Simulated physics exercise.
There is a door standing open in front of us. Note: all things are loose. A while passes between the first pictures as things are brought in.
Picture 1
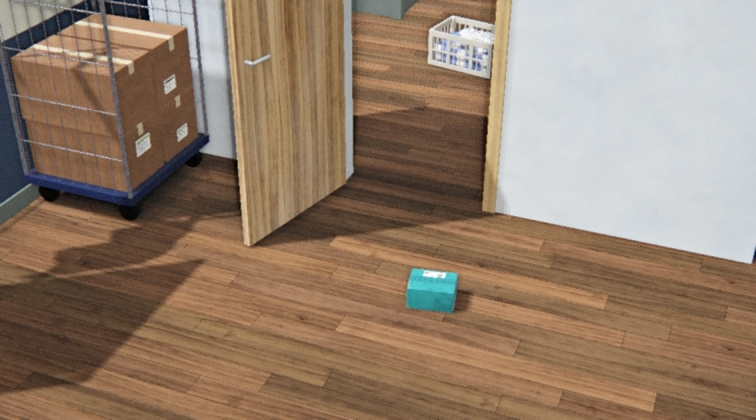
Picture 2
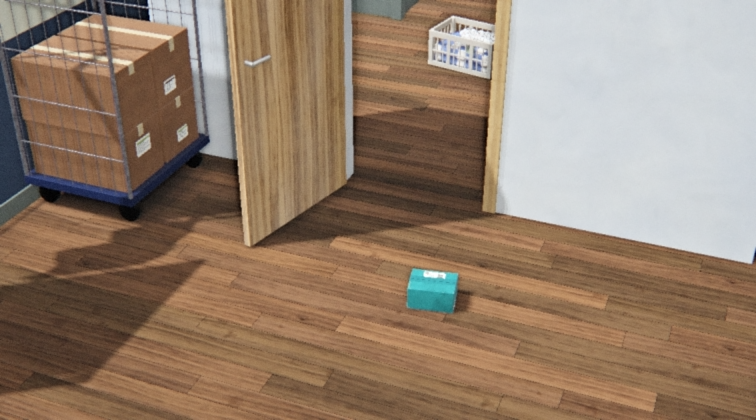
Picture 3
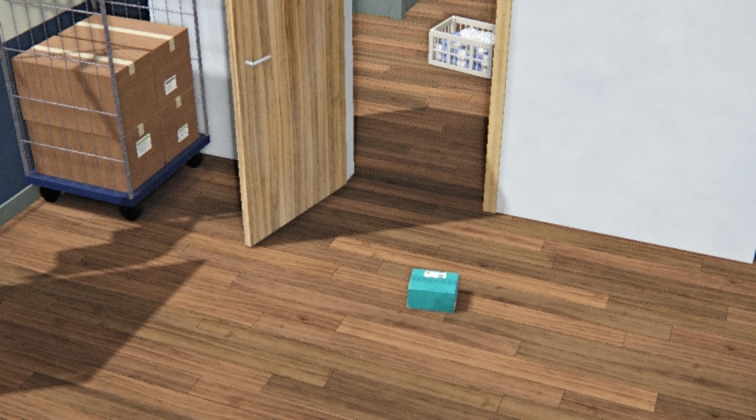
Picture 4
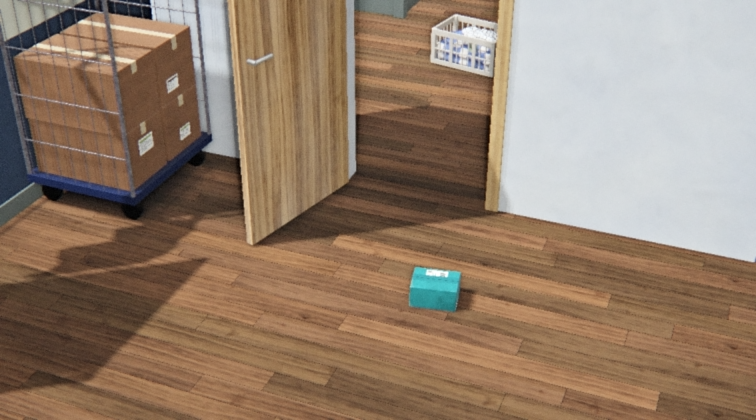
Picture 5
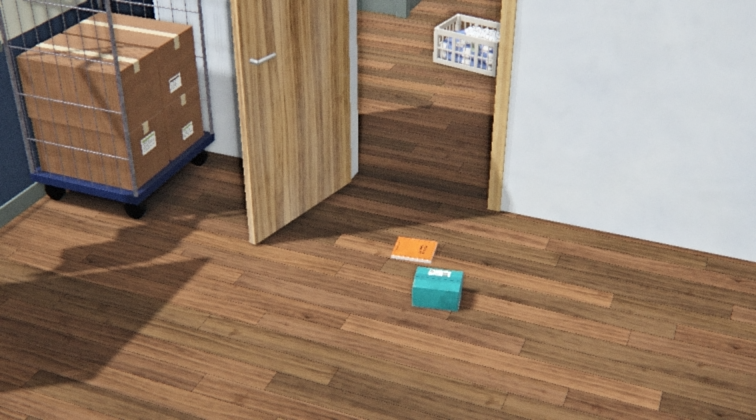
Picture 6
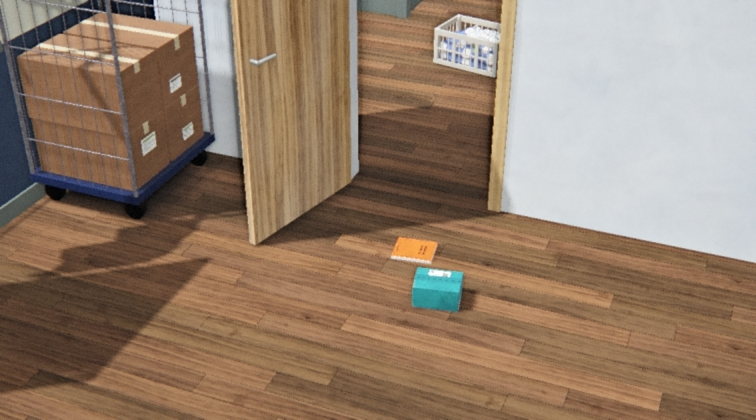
In the video, a wooden door stands wide open beside a wheeled cage of cardboard boxes, with a turquoise parcel on the floor in front; an orange book then appears just behind the parcel, while everything else stays practically still.
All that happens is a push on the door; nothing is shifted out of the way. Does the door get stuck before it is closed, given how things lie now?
No - the door is pushed home.
Then, 1.00 s later than the last frame, open by 58°.
Then, 1.30 s later than the last frame, open by 38°; orange book moved about its own width near (450, 241).
Then, 1.60 s later than the last frame, open by 17°; orange book moved well along near (489, 231).
When it is over, open by 0°; moved from the start, orange book; turquoise parcel as before. End places, in pixels of the last picture, orange book near (505, 227).
